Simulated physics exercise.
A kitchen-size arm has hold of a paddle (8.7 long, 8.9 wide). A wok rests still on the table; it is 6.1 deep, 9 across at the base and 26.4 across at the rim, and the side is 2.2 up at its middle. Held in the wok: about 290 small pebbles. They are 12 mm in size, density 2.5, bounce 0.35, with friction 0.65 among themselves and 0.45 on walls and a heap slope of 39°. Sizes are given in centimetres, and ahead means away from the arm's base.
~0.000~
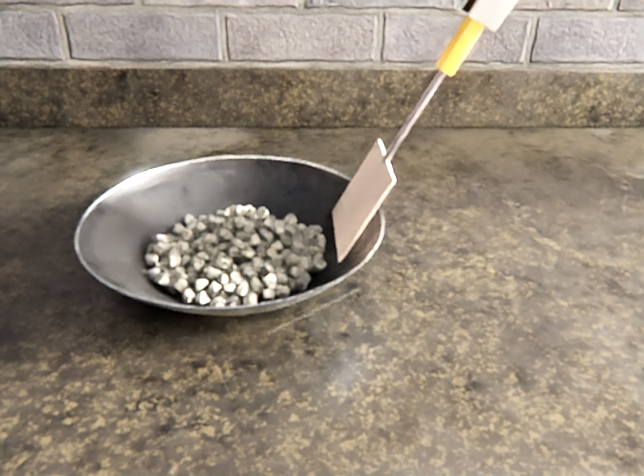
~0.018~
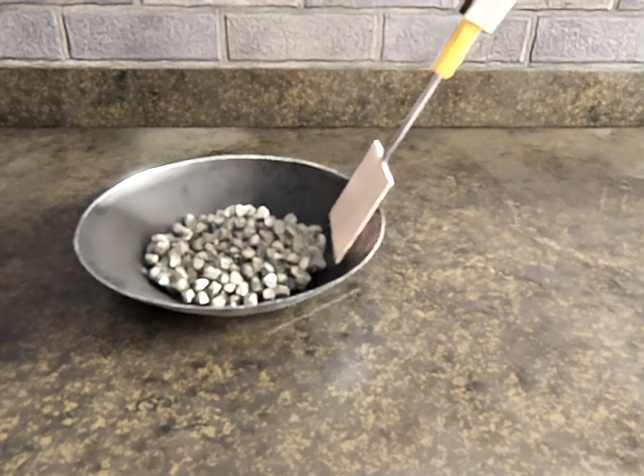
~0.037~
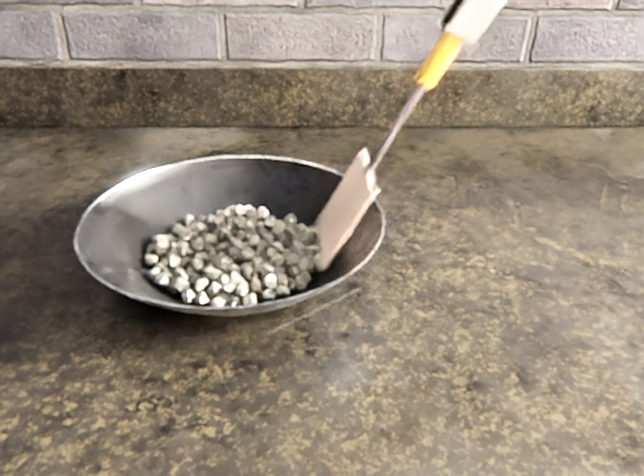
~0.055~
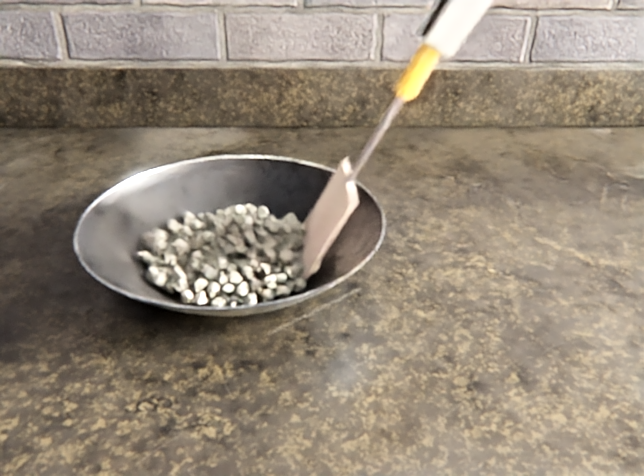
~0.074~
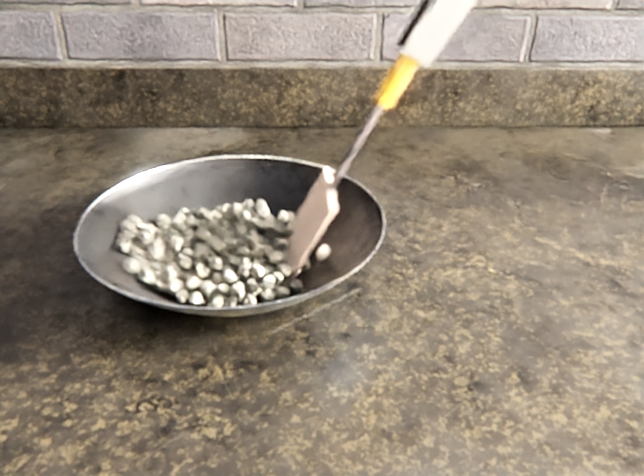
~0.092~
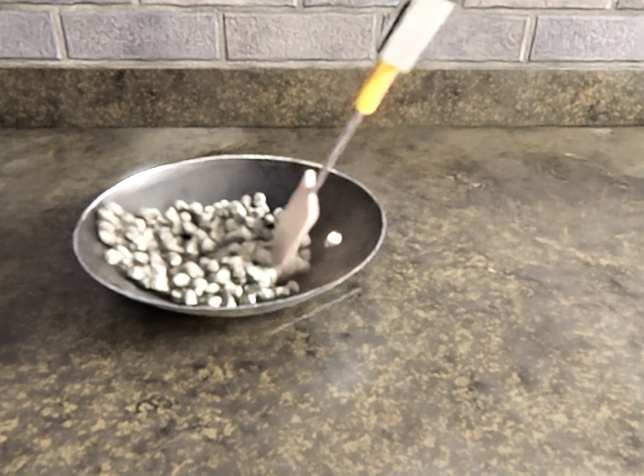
On a mottled stone counter before a brick wall, a dark wok holds a mound of small grey pebbles, with a flat paddle resting at its right side. The paddle lingers there, then sweeps left through the wok, pushing the pebbles leftward and leaving a stray one on its right.
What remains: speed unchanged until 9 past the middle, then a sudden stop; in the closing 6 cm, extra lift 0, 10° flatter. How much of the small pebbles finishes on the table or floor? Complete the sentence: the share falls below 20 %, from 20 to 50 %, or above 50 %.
The share falls above 50 %.
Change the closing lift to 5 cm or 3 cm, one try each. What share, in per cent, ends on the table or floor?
Roughly 50 % and then 55 %.
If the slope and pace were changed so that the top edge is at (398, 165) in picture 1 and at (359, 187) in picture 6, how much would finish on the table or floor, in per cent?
It comes to something like 35 %, give or take.
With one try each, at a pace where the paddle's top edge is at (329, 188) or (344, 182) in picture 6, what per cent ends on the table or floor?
Respectively, around 45 and 40 per cent.
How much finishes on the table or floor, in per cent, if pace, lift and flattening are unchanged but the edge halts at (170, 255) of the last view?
The share ending on the table or floor is about 25 per cent.
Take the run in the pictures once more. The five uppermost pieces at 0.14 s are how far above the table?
About 9 centimetres.
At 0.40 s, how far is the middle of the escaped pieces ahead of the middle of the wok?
Some 22 cm.
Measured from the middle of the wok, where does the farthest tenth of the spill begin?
About 35 cm.
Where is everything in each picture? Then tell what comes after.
Paddle top edge at (386, 158), sloping 62°; upper third of the load around (241, 247), from x 150 to 320, top at y 210; 292 in the wok, in the first picture.
Paddle top edge at (383, 160), sloping 62°; upper third of the load around (241, 247), from x 150 to 320, top at y 210, in the second picture.
Paddle top edge at (369, 169), sloping 62°; upper third of the load around (241, 247), from x 150 to 320, top at y 210, in the third picture.
Paddle top edge at (350, 179), sloping 62°; upper third of the load around (234, 245), from x 145 to 315, top at y 210, in the fourth picture.
Paddle top edge at (331, 187), sloping 62°; upper third of the load around (217, 241), from x 125 to 325, top at y 205, in the fifth picture.
Paddle top edge at (312, 192), sloping 62°; upper third of the load around (186, 237), from x 105 to 335, top at y 200; 292 in the wok, in the sixth picture.
By 0.14 s, sloping 62°, highest piece 12 above the table; 286 in the wok, 6 on the blade or in flight.
By 0.18 s, sloping 58°, highest piece 19 above the table; 272 in the wok, 20 on the blade or in flight.
By 0.40 s, sloping 52°, highest piece 25 above the table; 165 on the table or floor, 119 in the wok, 8 on the blade or in flight.
By 1.45 s, sloping 52°, highest piece 7 above the table; 173 on the table or floor, 119 in the wok.
Final count, 173 on the table or floor, 119 in the wok. That is 59 % on the table or floor.
